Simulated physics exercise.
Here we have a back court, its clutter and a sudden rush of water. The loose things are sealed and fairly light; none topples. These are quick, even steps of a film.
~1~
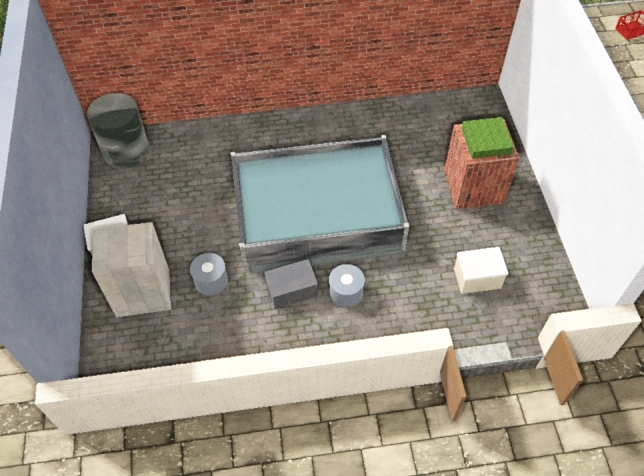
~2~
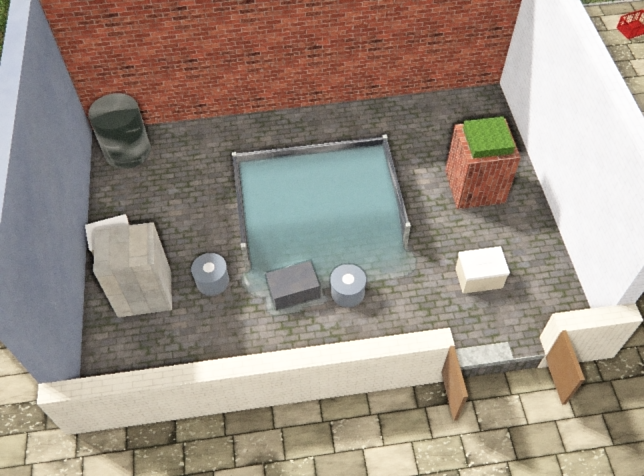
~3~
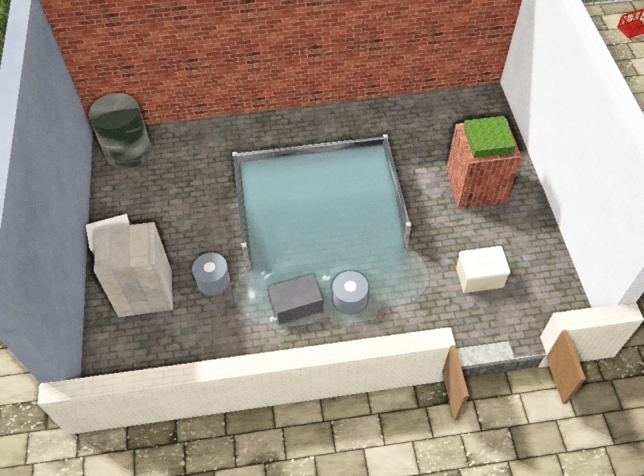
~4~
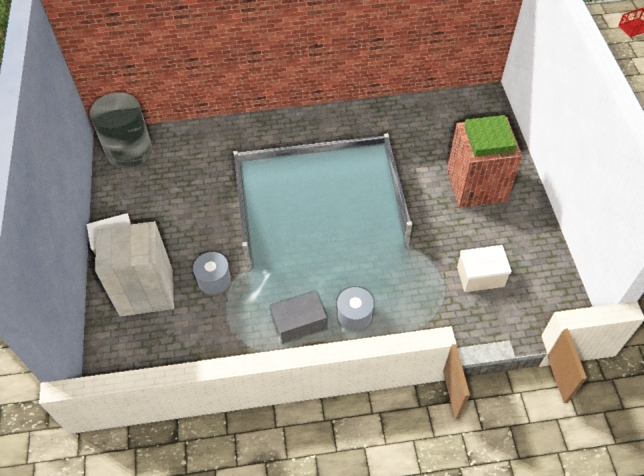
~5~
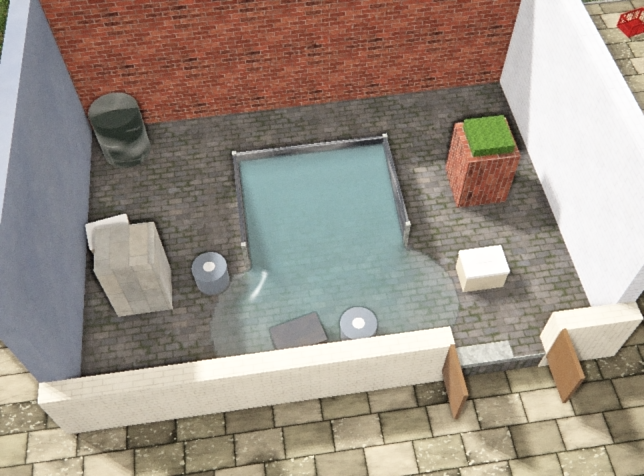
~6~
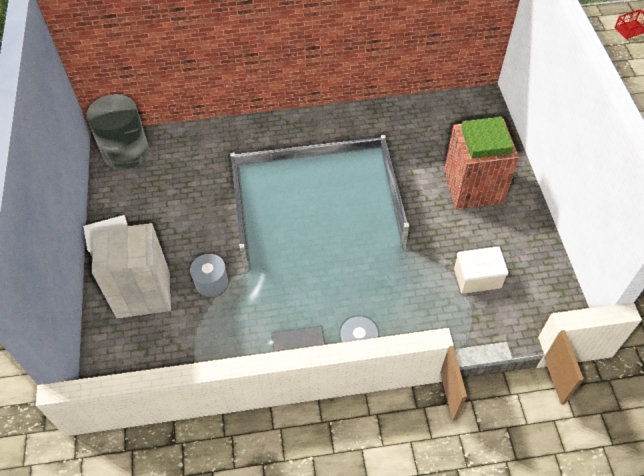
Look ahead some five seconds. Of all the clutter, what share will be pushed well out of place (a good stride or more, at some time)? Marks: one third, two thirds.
It is two thirds or more.
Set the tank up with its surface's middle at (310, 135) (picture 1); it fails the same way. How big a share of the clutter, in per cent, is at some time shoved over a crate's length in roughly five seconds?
About 100 per cent.
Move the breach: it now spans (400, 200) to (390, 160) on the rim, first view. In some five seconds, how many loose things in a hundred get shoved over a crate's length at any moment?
I make it 20 per cent.
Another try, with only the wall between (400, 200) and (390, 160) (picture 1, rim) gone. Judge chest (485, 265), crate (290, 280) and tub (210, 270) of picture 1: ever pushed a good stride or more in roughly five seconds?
In turn: That far or more, no, never so far.
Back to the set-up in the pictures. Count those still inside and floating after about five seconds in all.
I count 1.
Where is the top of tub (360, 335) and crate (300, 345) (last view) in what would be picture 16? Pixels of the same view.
At about (377, 283) and (196, 350).
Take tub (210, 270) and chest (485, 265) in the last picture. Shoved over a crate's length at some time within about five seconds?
In turn: Under that, shifted that much.
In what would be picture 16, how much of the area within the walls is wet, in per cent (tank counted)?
Roughly 40 per cent.
A moment on, 2 of 5 are well off their spots; 2 afloat.
Next, 1 of 5 are well off their spots; 2 afloat.
Later, 4 of 5 are well off their spots; 1 afloat.
In the end, 4 of 5 are well off their spots, and 4 have been at some point; 1 afloat.
